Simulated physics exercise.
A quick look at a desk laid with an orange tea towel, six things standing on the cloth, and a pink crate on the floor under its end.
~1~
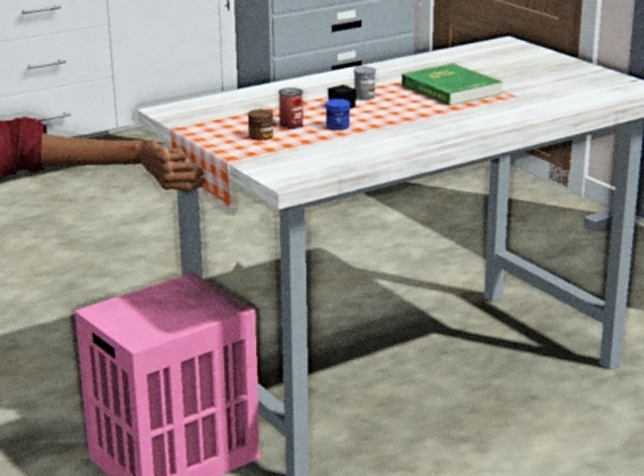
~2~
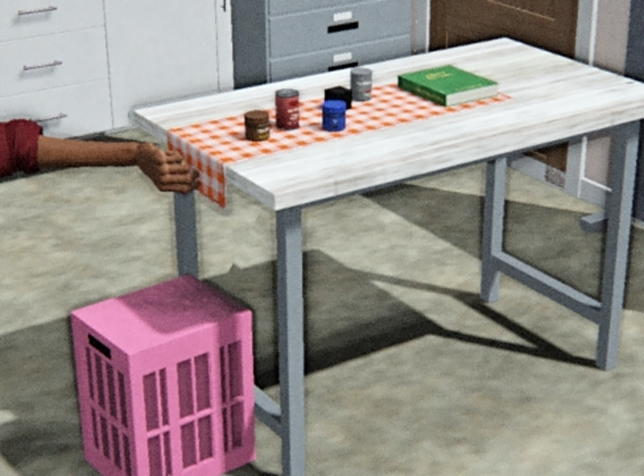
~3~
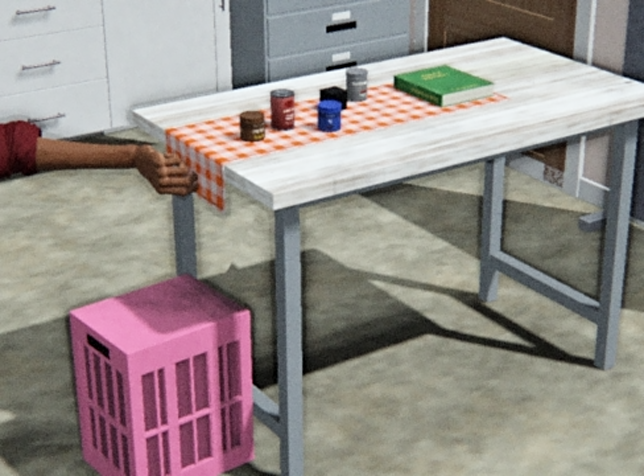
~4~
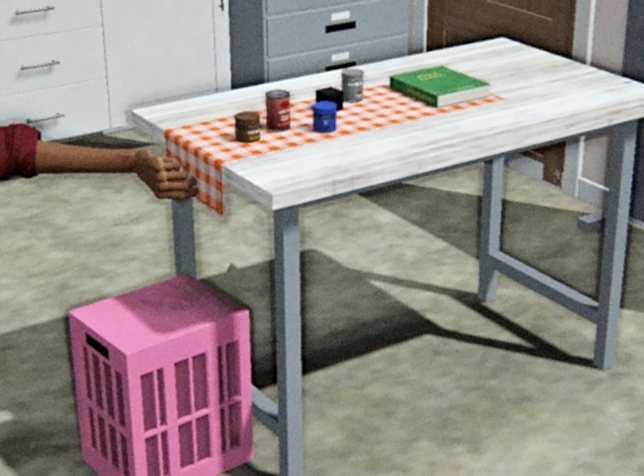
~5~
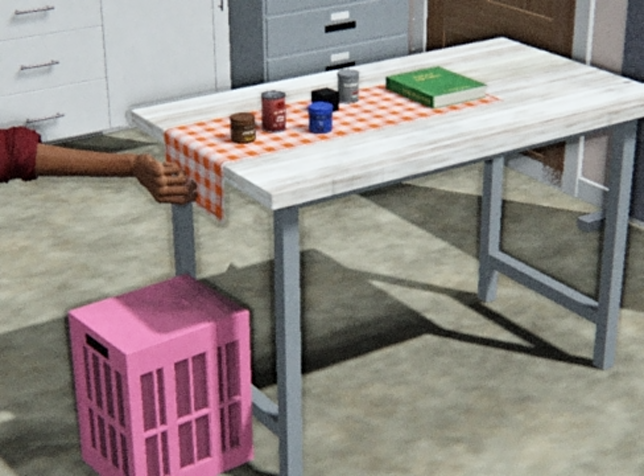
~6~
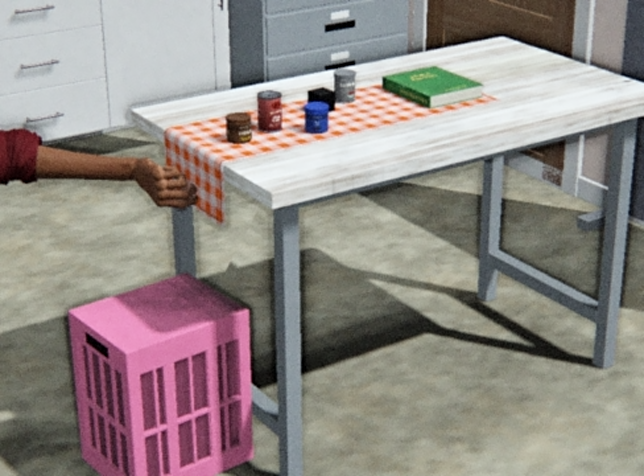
The clip shows a hand gripping the hanging end of an orange checked cloth on a desk above a pink crate. The cloth slides slightly left and hangs lower, carrying small containers, a black cube and a green book along.
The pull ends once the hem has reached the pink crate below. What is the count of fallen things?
The desk loses two.
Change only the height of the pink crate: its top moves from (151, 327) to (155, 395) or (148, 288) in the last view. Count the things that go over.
The count: 4 and 1.
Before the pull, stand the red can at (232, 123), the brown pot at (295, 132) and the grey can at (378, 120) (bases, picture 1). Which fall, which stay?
The red can is carried off; the brown pot falls; the grey can stays on.
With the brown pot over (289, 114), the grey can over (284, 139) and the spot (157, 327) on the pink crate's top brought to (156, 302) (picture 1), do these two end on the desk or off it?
The brown pot keeps its place on top, the grey can comes down.
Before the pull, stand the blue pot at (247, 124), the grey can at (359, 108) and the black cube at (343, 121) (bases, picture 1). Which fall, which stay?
The blue pot goes over; the grey can does not fall; the black cube stays on.
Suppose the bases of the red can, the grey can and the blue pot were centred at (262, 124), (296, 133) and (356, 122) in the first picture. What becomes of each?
The red can comes down, the grey can comes down, the blue pot keeps its place on top.
Soon after, hem near (195, 242); all still up.
After that, hem near (196, 278); brown pot gone.
And then, hem on the crate; brown pot and red can gone.
In the end, hem on the crate; brown pot and red can gone. The count of fallen things is two.
